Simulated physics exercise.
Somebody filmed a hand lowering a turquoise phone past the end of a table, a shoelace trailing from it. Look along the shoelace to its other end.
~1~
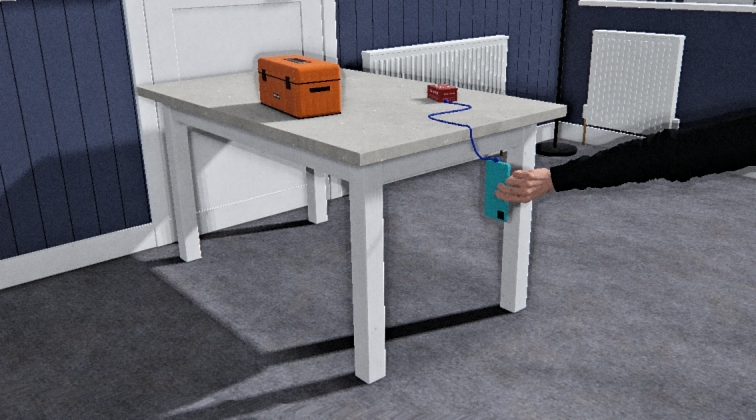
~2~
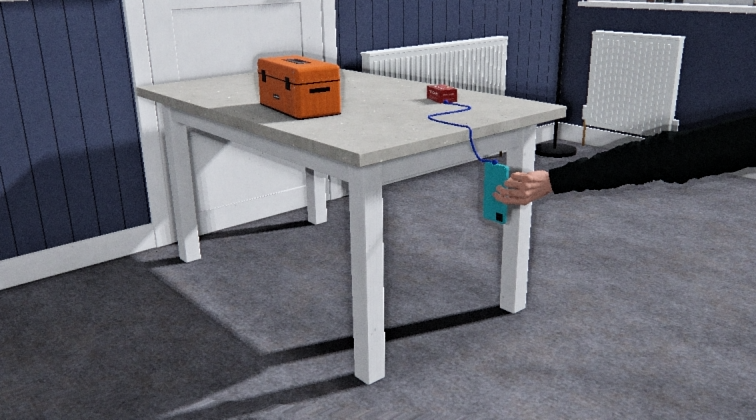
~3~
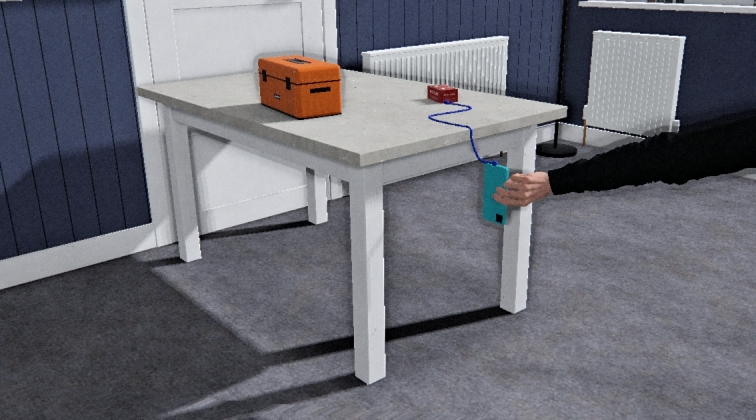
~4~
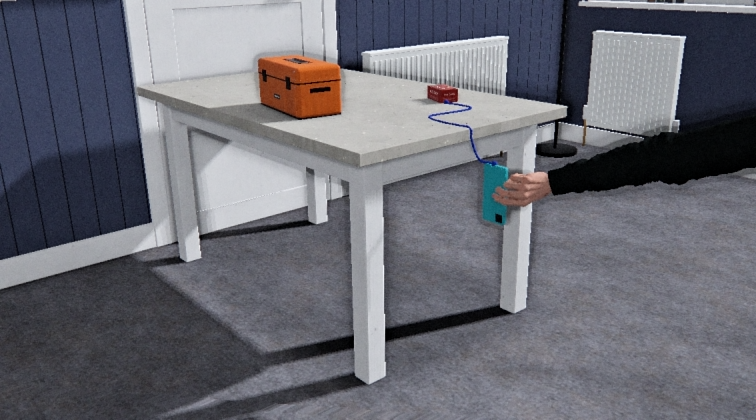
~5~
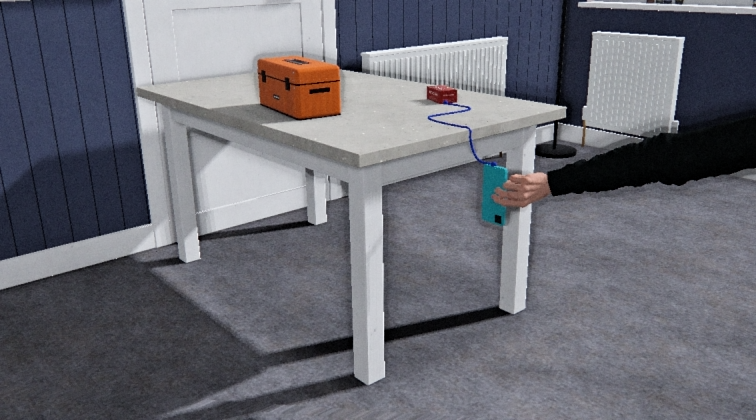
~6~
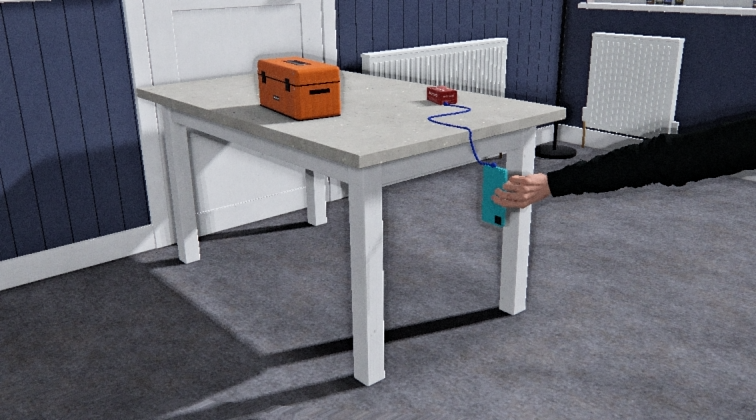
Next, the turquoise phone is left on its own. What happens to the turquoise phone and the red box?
By the end the turquoise phone has gone all the way down, and the red box has been taken down too.
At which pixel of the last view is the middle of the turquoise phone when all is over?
About (503, 340).
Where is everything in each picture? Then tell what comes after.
Turquoise phone (497, 191); orange toolbox (297, 61); red box (442, 86), in the first frame.
Turquoise phone (496, 193), in the second frame.
Turquoise phone (495, 194), in the third frame.
Turquoise phone (495, 194); shoelace through (466, 110) (430, 118), in the fourth frame.
Turquoise phone (495, 195); shoelace through (465, 111) (430, 119), in the fifth frame.
Turquoise phone (494, 196); orange toolbox (297, 63); red box (442, 89); shoelace tied to the box, with little slack, in the sixth frame.
Then, 0.54 s past the final frame, phone on the floor near (496, 333); toolbox still; box over the edge.
Then, 0.90 s past the final frame, phone on the floor near (503, 340); toolbox still; box down on the floor.
When it is over, phone on the floor near (503, 340); toolbox still; box down on the floor. The turquoise phone reaches the floor and the red box gets pulled over the edge.
